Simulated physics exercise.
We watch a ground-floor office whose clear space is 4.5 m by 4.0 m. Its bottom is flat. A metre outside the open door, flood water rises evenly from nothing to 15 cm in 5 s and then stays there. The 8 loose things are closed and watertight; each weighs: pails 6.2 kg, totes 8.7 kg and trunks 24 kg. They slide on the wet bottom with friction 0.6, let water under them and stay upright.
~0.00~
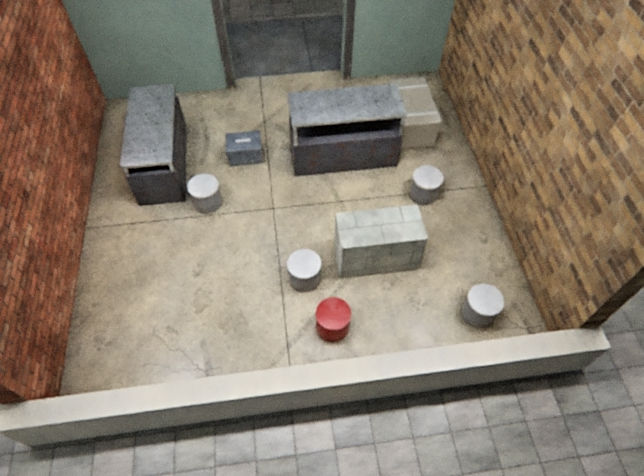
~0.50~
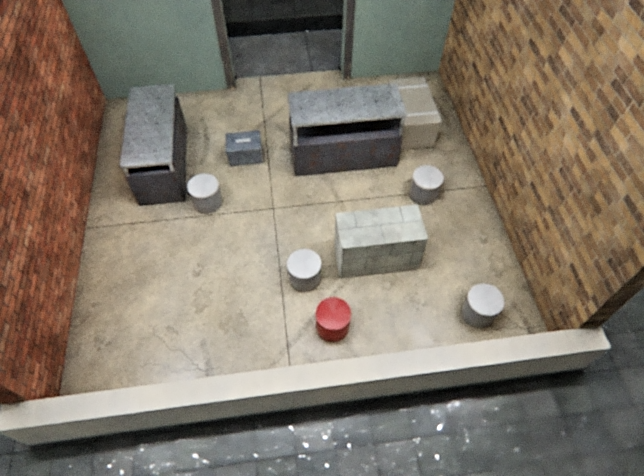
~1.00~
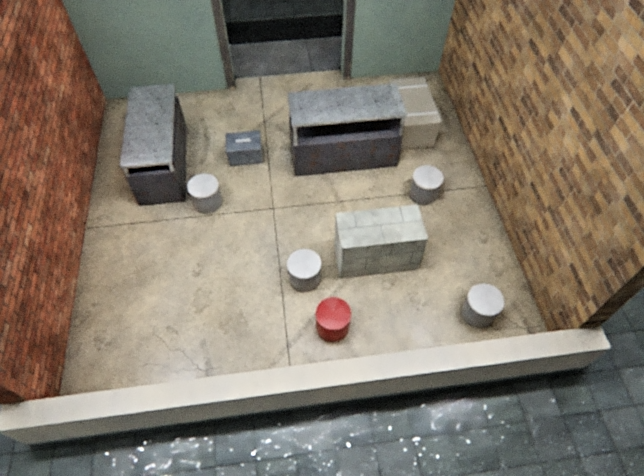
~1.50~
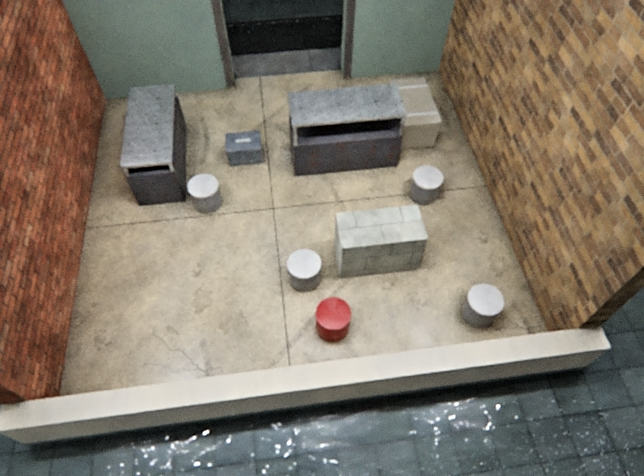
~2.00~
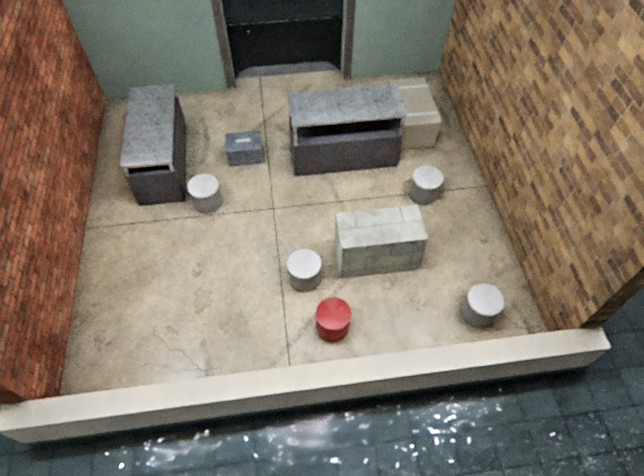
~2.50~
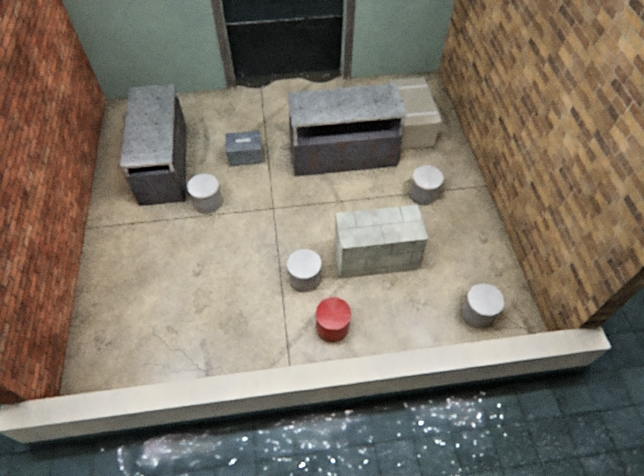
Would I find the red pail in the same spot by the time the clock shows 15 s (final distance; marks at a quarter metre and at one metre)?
The red pail is nudged along.
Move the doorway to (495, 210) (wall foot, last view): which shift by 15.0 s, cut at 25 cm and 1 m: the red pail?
Then the red pail holds its place.
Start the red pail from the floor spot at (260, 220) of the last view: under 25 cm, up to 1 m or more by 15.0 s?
It moves a short way.
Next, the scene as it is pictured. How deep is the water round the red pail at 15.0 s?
About 9 cm.
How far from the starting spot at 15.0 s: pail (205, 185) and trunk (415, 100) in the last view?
In turn: 200 cm, 150 cm.
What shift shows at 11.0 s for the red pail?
Roughly 0 cm by then.
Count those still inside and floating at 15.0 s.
At that moment 5.
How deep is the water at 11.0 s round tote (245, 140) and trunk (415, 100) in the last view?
About 5 and 8 cm.
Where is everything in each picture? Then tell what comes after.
The first frame shows the red pail at (333, 313) rests on the ground; 0.0 m2 under water; 0 of 8 have shifted.
The second frame shows the red pail at (333, 313), on the bottom; water covers 0.0 m2; 0 of 8 have shifted.
The third frame shows the red pail at (333, 313), on the bottom; water covers 0.0 m2; 0 of 8 have shifted.
The fourth frame shows the red pail at (333, 313), on the bottom; water covers 0.0 m2; 0 of 8 have shifted.
The fifth frame shows the red pail at (333, 313), on the bottom; water covers 0.0 m2; 0 of 8 have shifted.
The sixth frame shows the red pail at (333, 313), on the bottom; 0.0 m2 under water; 0 of 8 have shifted.
After 3.5 s the red pail is near (333, 313), 0.0 m from its start, aground; 0 afloat.
After 6.8 s the red pail is near (333, 313), 0.0 m from its start, aground; 1 afloat.
After 11.0 s the red pail is near (333, 313), 0.0 m from its start, aground; 1 afloat.
After 15.0 s the red pail is near (381, 319), 0.4 m from its start, afloat; 5 afloat.
